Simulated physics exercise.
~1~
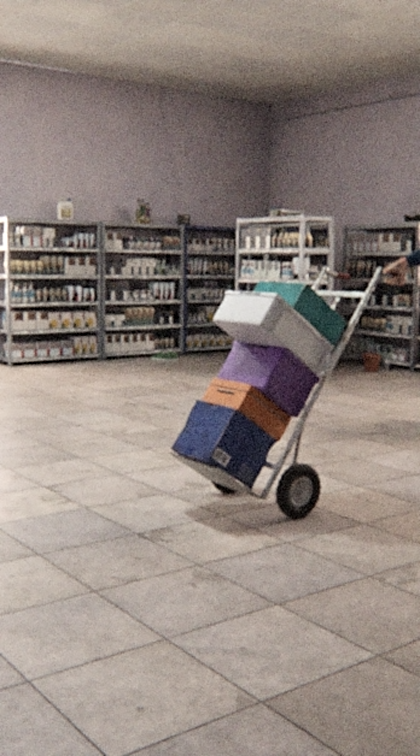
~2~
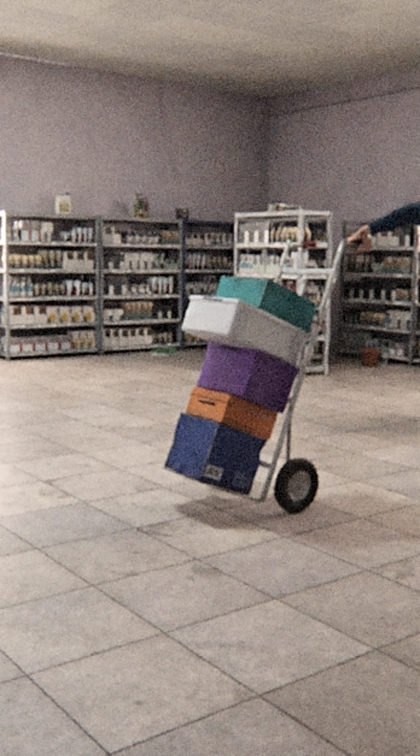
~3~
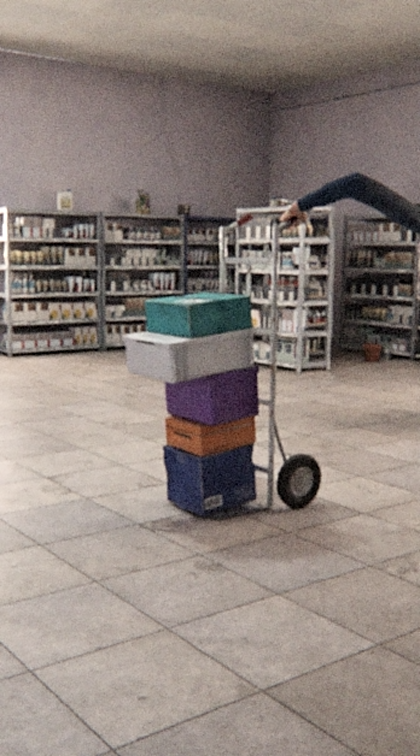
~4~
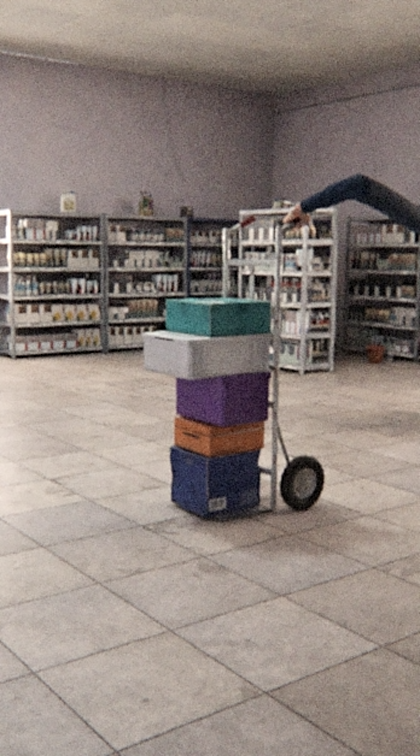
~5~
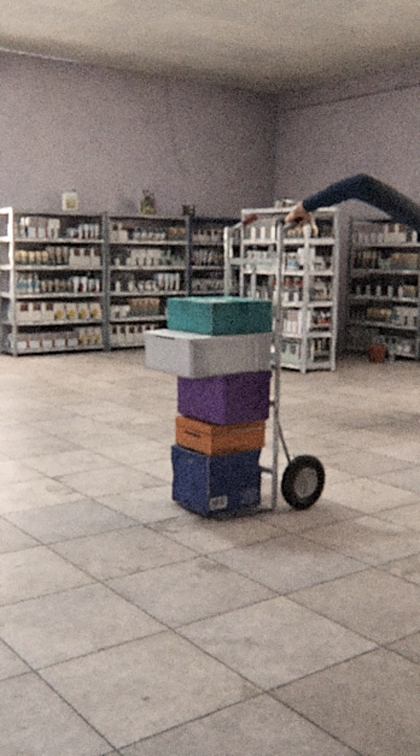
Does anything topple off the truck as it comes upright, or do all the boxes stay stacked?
All the boxes stay stacked on the truck, from the blue one at the bottom to the turquoise one on top.
